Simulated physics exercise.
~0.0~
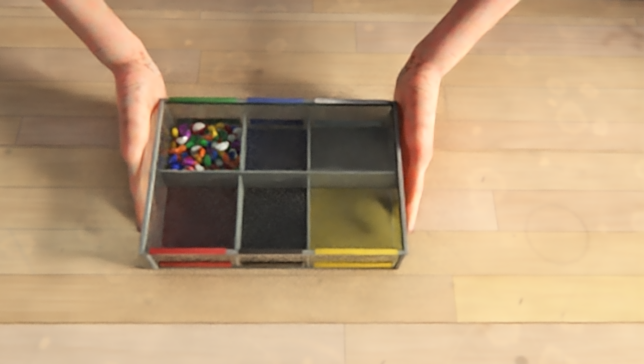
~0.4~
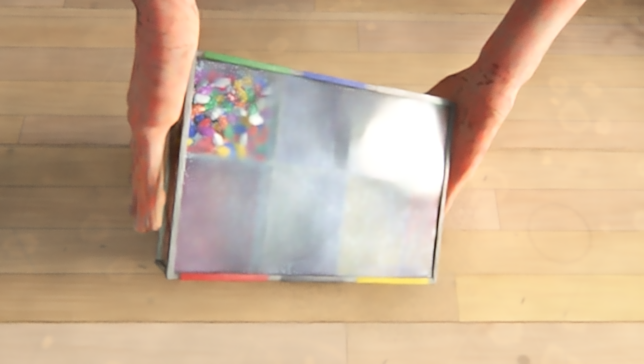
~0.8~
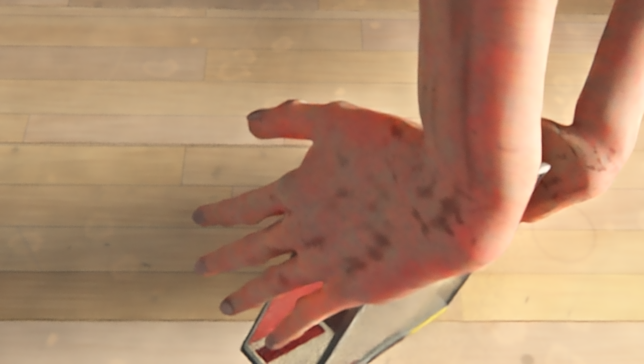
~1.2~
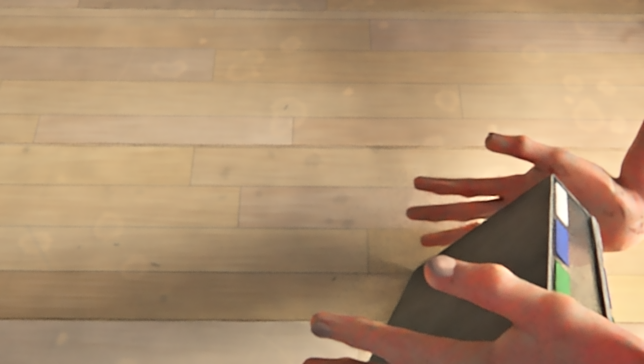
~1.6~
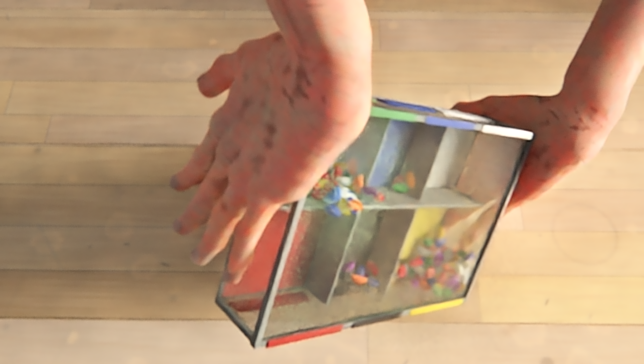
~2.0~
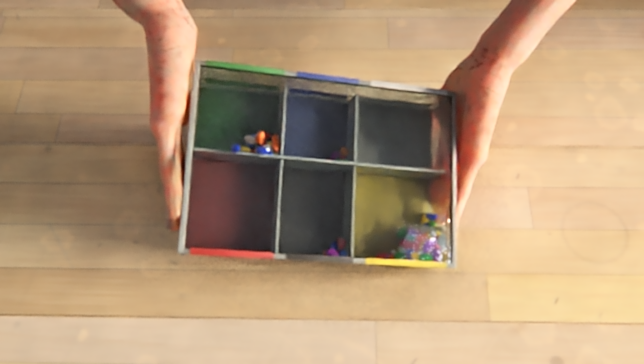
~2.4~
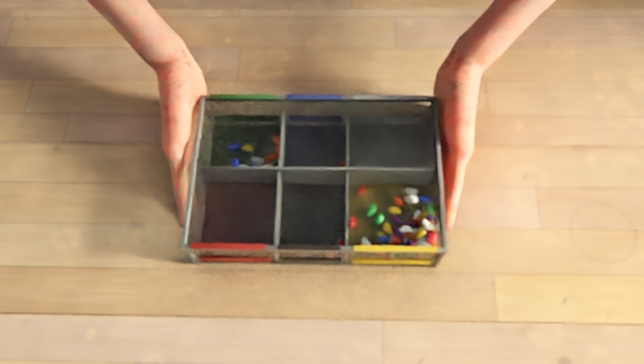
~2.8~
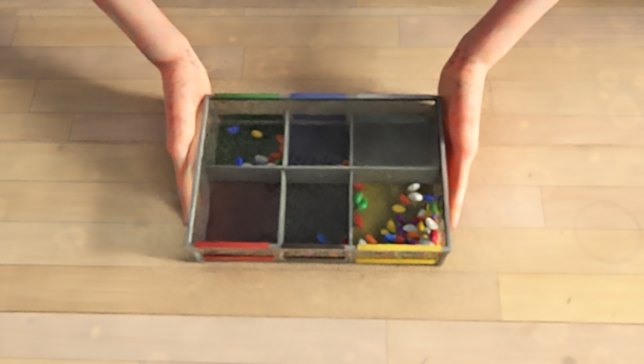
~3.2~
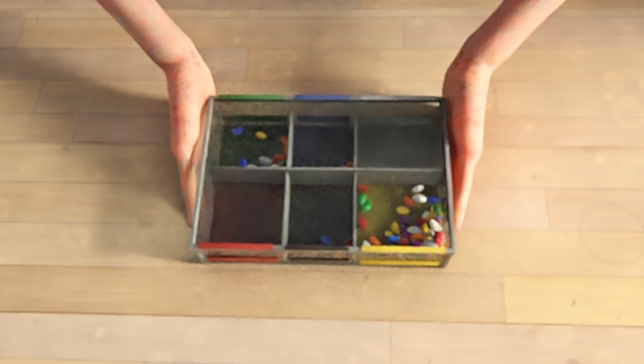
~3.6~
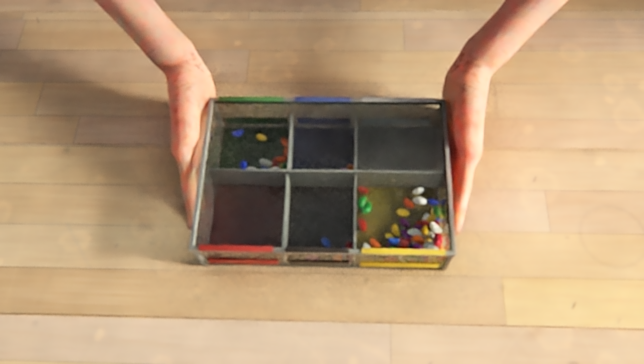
Divided box of colourful beans tipping steeply rightward in two hands, then returning flat with most beans in the yellow compartment.
